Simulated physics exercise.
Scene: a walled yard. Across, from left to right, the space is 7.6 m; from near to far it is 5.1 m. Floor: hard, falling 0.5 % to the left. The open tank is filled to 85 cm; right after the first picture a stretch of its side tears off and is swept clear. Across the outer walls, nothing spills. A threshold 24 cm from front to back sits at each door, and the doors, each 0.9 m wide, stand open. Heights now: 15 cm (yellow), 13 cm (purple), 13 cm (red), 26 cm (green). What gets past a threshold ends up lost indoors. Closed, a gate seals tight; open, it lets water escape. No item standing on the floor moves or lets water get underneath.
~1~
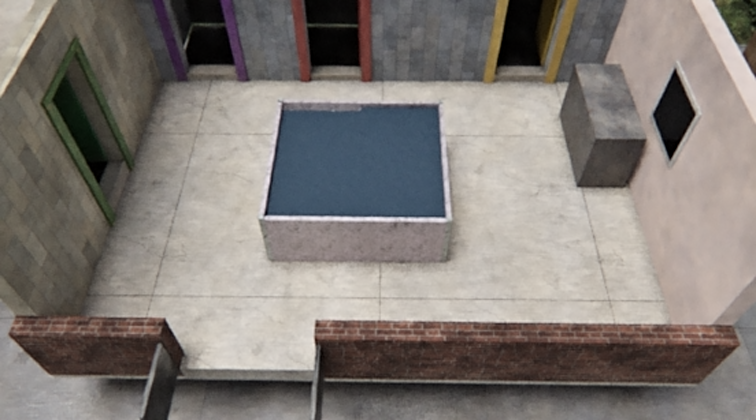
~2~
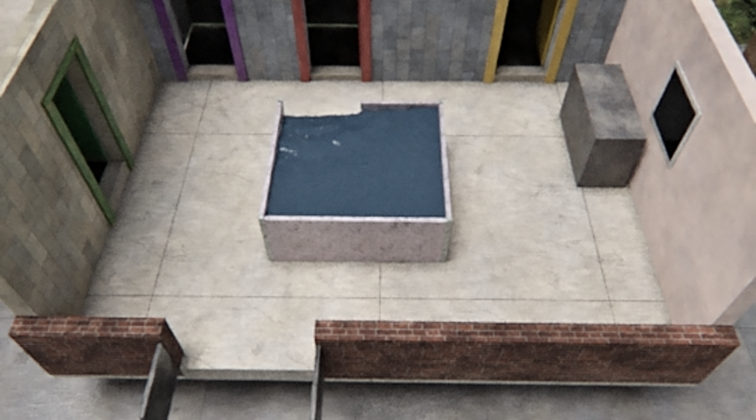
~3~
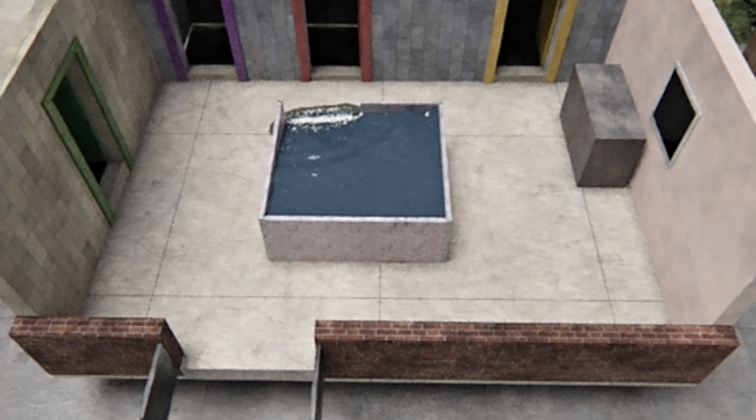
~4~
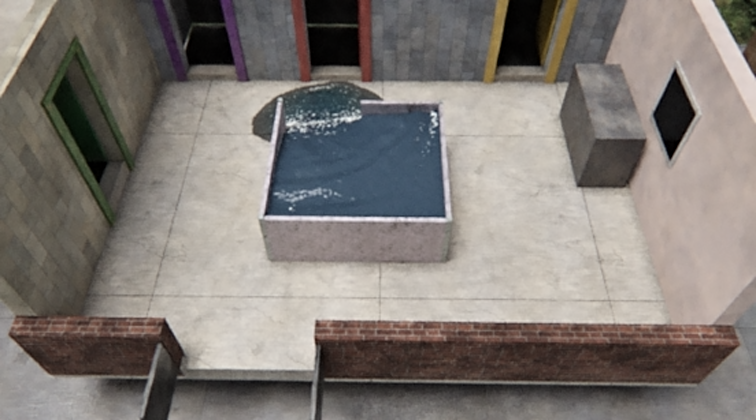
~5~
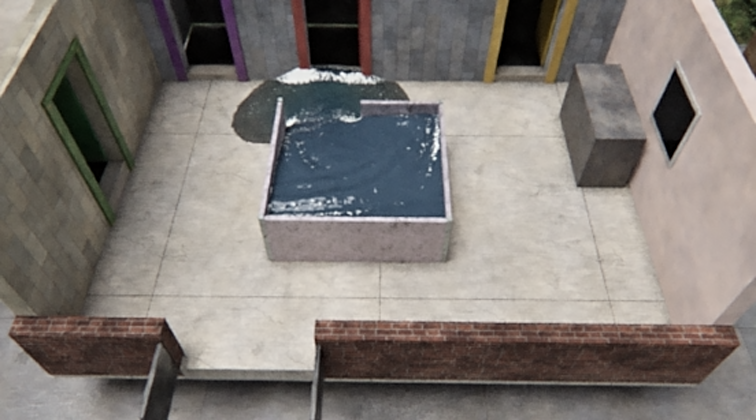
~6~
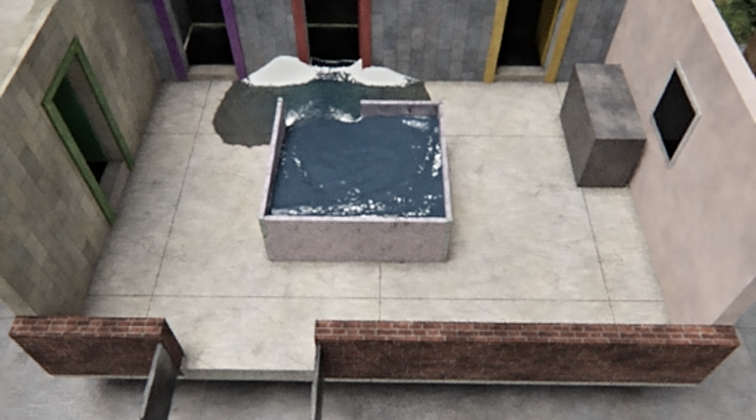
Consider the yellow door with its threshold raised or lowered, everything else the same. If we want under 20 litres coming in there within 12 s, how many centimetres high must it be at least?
About 7.5 centimetres.
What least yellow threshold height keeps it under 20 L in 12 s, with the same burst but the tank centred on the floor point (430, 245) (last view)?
A height near 16 cm.
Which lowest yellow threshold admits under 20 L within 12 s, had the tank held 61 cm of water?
Roughly 5.5 centimetres would do it.
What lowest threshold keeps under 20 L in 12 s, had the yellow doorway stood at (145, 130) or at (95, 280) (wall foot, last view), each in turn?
Roughly 23 and 9.5 cm.
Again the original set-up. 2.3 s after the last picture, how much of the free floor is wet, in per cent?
I'd say near 50 percent is wet.
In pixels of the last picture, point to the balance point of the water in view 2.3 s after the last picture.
At about (330, 161).
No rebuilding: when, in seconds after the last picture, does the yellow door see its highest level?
Near 5.5 seconds.
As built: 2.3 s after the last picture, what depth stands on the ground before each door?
Centimetres: Yellow = 4, purple = 19, red = 35, green = 9.
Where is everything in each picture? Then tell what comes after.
The first picture shows still water, 85 cm deep, in the open tank at (358, 160); the yellow door at (530, 33) is dry.
In the second picture, the gap is on the far side, the front 0.4 m out at a hidden place; the back of the open tank holds 85 cm.
In the third picture, water pours out on the far side and has run 0.9 m, to a hidden place; about 13 cm deep outside, 85 cm at the back.
In the fourth picture, the gap is on the far side, the front 1.5 m out at (334, 85); the back of the open tank holds 85 cm.
In the fifth picture, the front is at (314, 67), 1.8 m from the gap on the far side; 4.0 m2 of floor is wet, 80 cm left at the back.
In the sixth picture, the front is at (241, 82), 1.9 m from the gap on the far side; 4.7 m2 of floor is wet, 72 cm left at the back; 1.7 m in a straight line remain to the yellow door at (530, 33).
Then, 0.7 s after the last picture water covers 20 % of the floor, deepest (53 cm) near (306, 82); 3 cm at the yellow door, 0 litres in over its 15 cm threshold.
Then, 2.3 s after the last picture water covers 50 % of the floor, deepest (36 cm) near (162, 81); 4 cm at the yellow door, 0 litres in over its 15 cm threshold.
Then, 11.3 s after the last picture water covers 100 % of the floor, deepest (11 cm) near (69, 348); 6 cm at the yellow door, 0 litres in over its 15 cm threshold.
At the yellow door as built, the water peaked near 10 cm, 5.5 s after the last picture.
With a threshold of 6 cm, 35 litres would have come in within the 12 s; with 8.5 cm, 12 litres. So under 20 litres takes about 7.5 cm.
